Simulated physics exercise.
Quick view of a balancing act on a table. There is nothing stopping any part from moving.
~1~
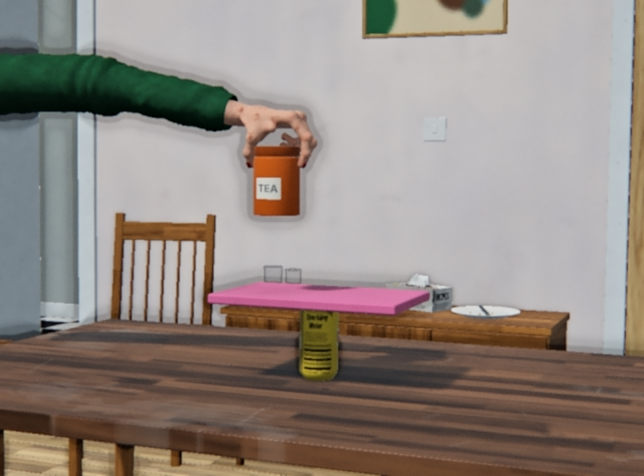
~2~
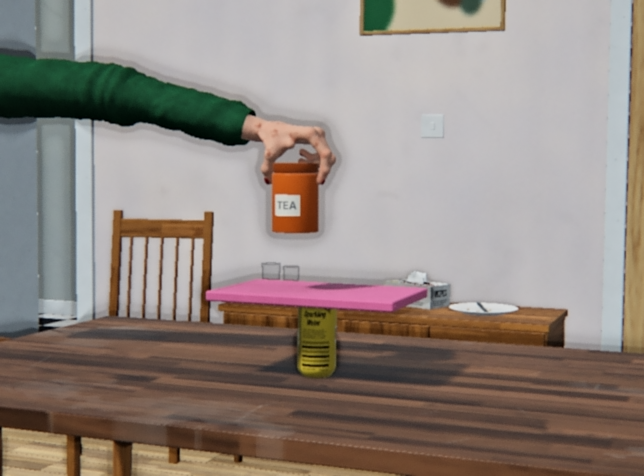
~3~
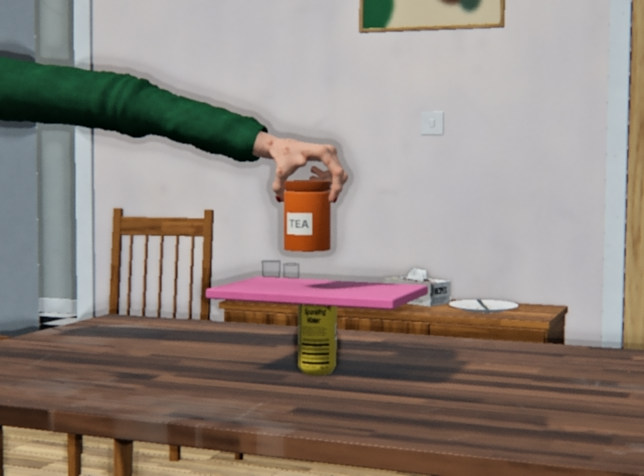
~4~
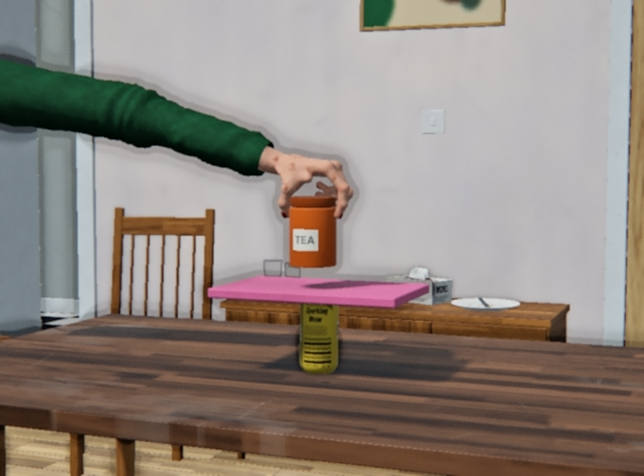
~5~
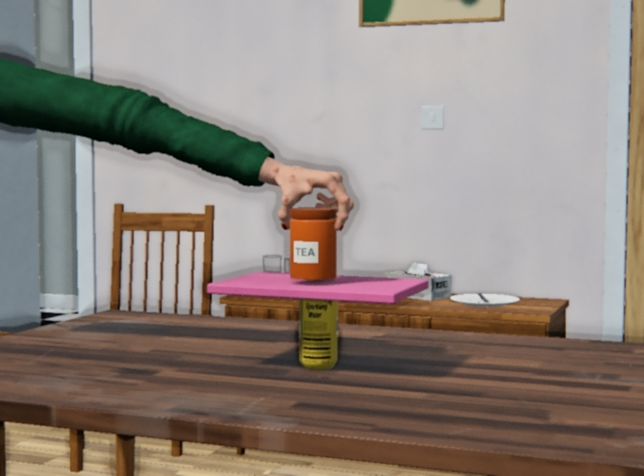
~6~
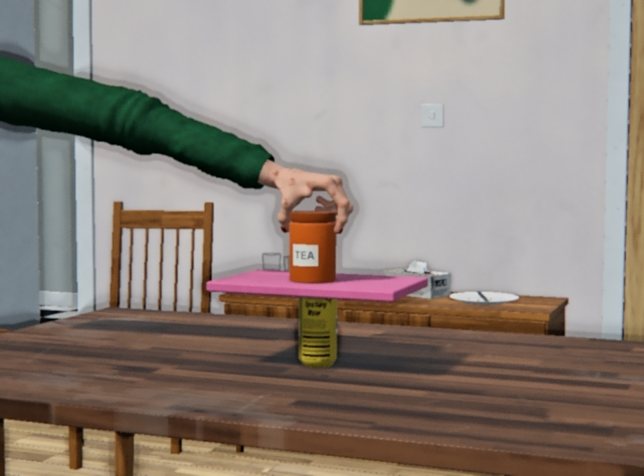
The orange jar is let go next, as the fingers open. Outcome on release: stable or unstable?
The stack endures.
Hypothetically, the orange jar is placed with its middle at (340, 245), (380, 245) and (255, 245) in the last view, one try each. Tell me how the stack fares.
The stack remains standing in the first case, tumbles down in the second, and tumbles down in the third.
Then, 0.20 s after the last picture, nothing has stirred.
Then, 0.40 s after the last picture, orange jar resting near (313, 247).
At rest, all 3 in place. Seen from the same camera at the end, orange jar near (313, 247). The stack keeps its balance.
